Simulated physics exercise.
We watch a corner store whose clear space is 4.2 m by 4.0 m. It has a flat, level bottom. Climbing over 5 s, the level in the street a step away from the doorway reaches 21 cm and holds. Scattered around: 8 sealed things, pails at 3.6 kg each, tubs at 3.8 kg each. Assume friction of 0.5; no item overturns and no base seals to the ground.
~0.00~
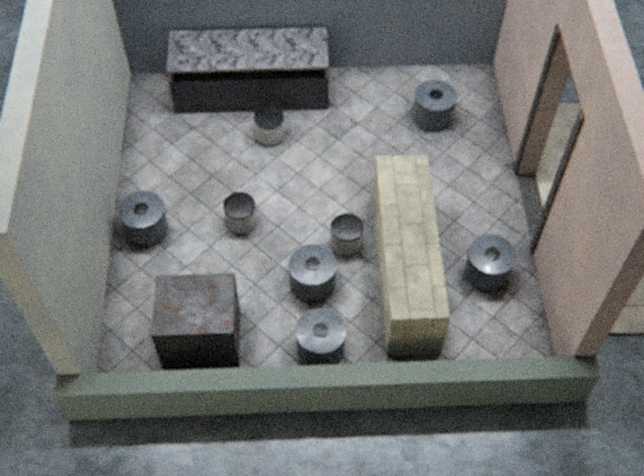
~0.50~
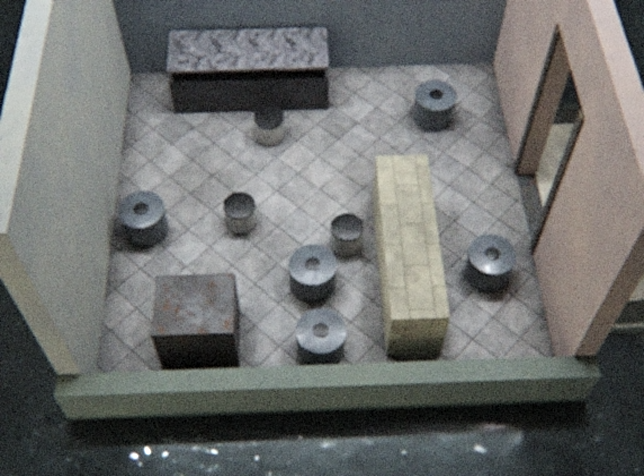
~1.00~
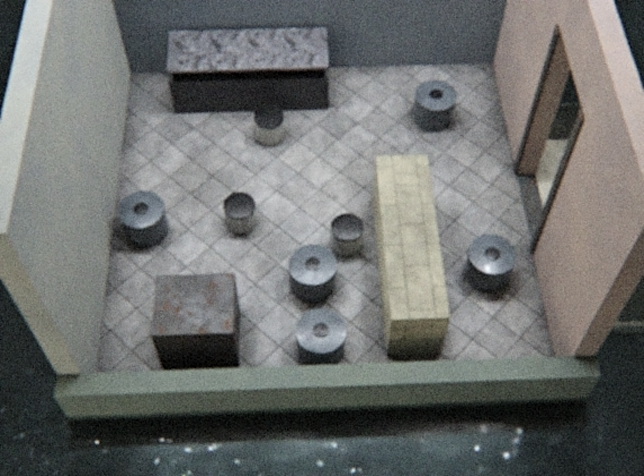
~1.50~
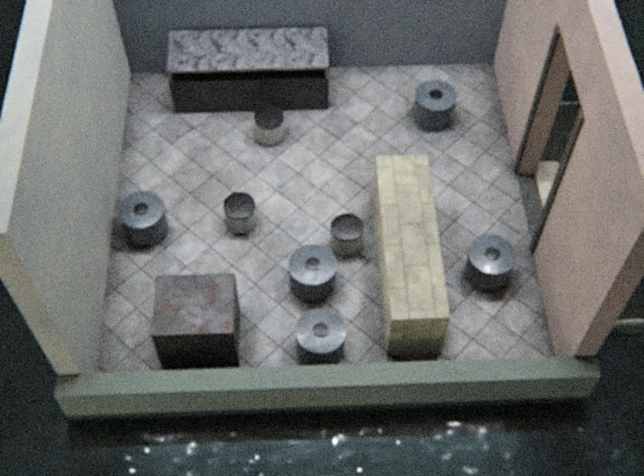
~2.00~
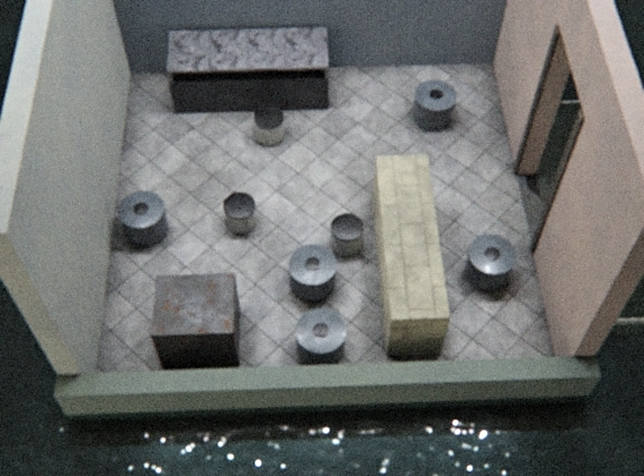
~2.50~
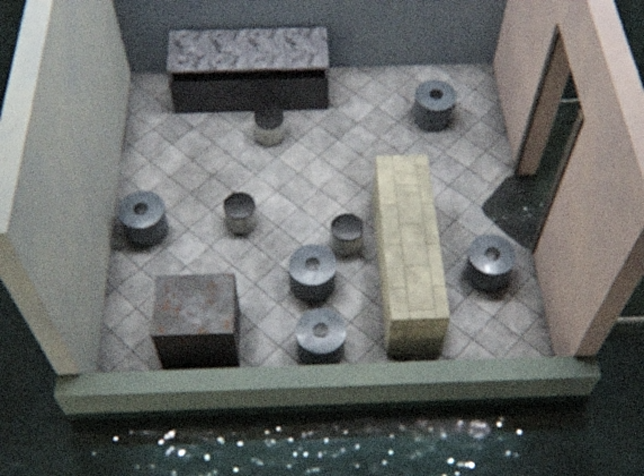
Dark water surrounding a small open-topped room and starting to spread through the right doorway, while tubs and pails stay still.
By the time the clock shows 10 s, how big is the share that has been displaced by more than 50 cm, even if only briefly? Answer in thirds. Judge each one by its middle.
One to two thirds.
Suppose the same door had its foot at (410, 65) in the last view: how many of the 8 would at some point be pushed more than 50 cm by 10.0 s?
Then the count would be 3.
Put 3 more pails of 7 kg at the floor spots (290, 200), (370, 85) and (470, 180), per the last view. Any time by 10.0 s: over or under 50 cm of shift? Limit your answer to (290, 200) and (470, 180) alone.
In that order: Less, past it.
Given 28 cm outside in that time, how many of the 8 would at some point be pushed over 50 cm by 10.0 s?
That would make 5 of them.
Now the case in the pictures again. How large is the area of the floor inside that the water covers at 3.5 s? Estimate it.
About 1.5 m2.
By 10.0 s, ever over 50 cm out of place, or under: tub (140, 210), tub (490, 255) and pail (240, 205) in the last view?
Same order as the question: Smaller, greater, smaller.
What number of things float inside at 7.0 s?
The number is 1.
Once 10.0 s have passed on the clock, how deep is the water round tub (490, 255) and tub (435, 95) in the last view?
12 and 4 cm.
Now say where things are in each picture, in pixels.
In the first picture, a pail at (347, 227) rests on the ground; a pail at (239, 205) rests on the ground; water covers 0.0 m2; 0 of 8 have shifted.
In the second picture, a pail at (347, 227), on the bottom; a pail at (239, 205) rests on the ground; water covers 0.0 m2; 0 of 8 have shifted.
In the third picture, a pail at (347, 227), on the bottom; a pail at (239, 205) rests on the ground; 0.0 m2 under water; 0 of 8 have shifted.
In the fourth picture, a pail at (347, 227), on the bottom; a pail at (239, 205) rests on the ground; water covers 0.0 m2; 0 of 8 have shifted.
In the fifth picture, a pail at (347, 227), on the bottom; a pail at (239, 205), on the bottom; 0.0 m2 under water; 0 of 8 have shifted.
In the sixth picture, a pail at (347, 227), on the bottom; a pail at (239, 205), on the bottom; 0.2 m2 under water; 0 of 8 have shifted.
After 3.5 s 0 of 8 are over 50 cm from their spots; 0 afloat.
After 4.5 s 0 of 8 are over 50 cm from their spots; 0 afloat.
After 7.0 s 0 of 8 are over 50 cm from their spots; 1 afloat.
After 10.0 s 3 of 8 are over 50 cm from their spots, and 3 have been at some point; 3 afloat.
